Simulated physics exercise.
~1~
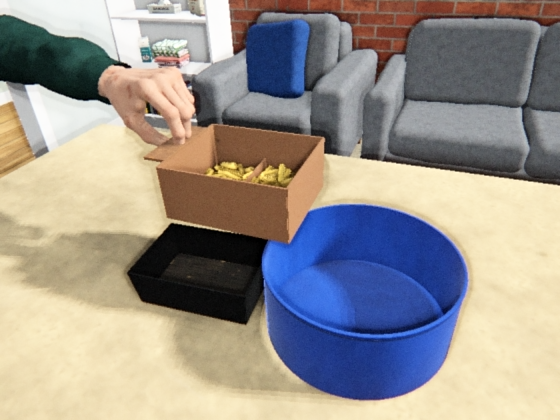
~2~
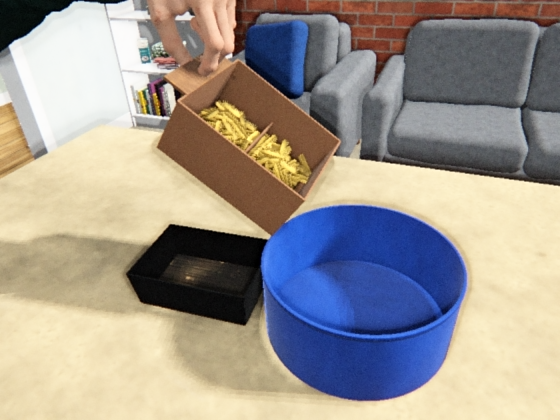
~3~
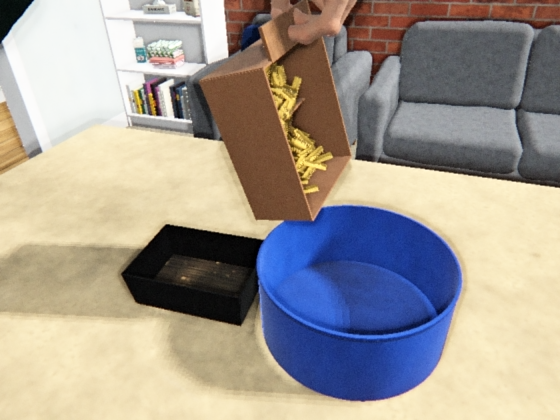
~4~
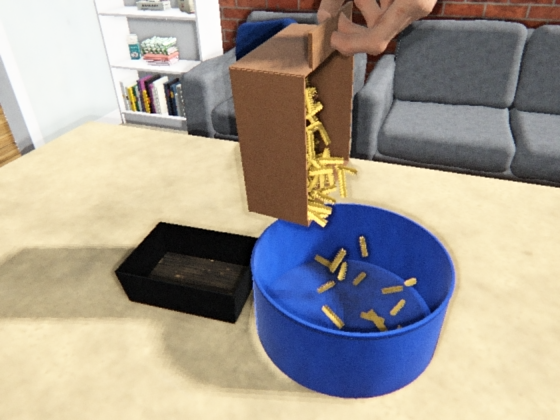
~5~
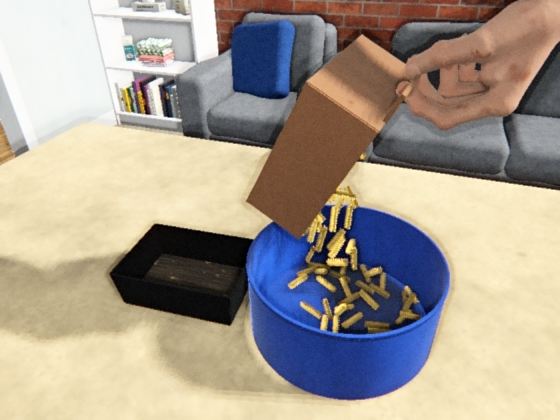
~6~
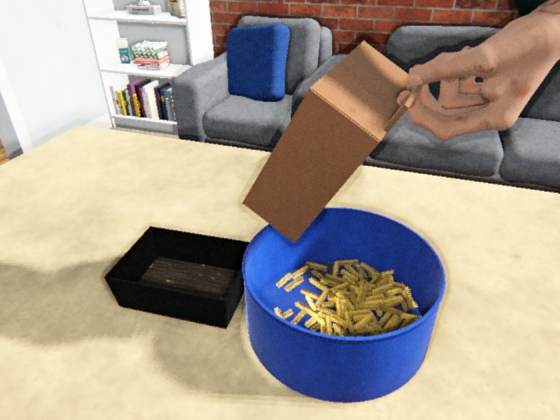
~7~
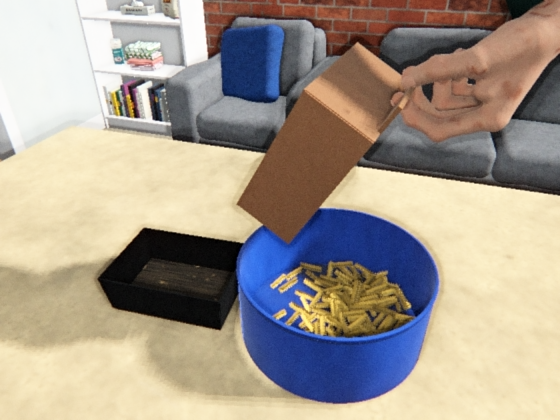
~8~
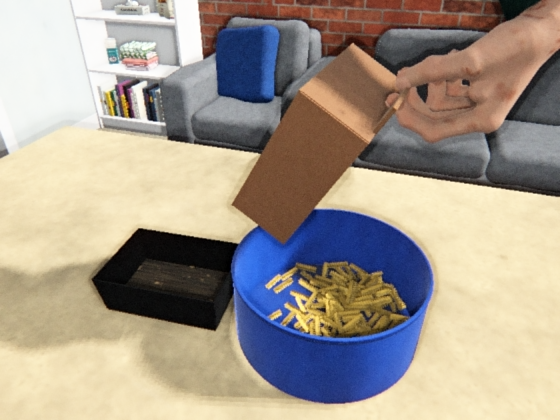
A hand tips a brown box of dry pasta, emptying it into a blue pot.
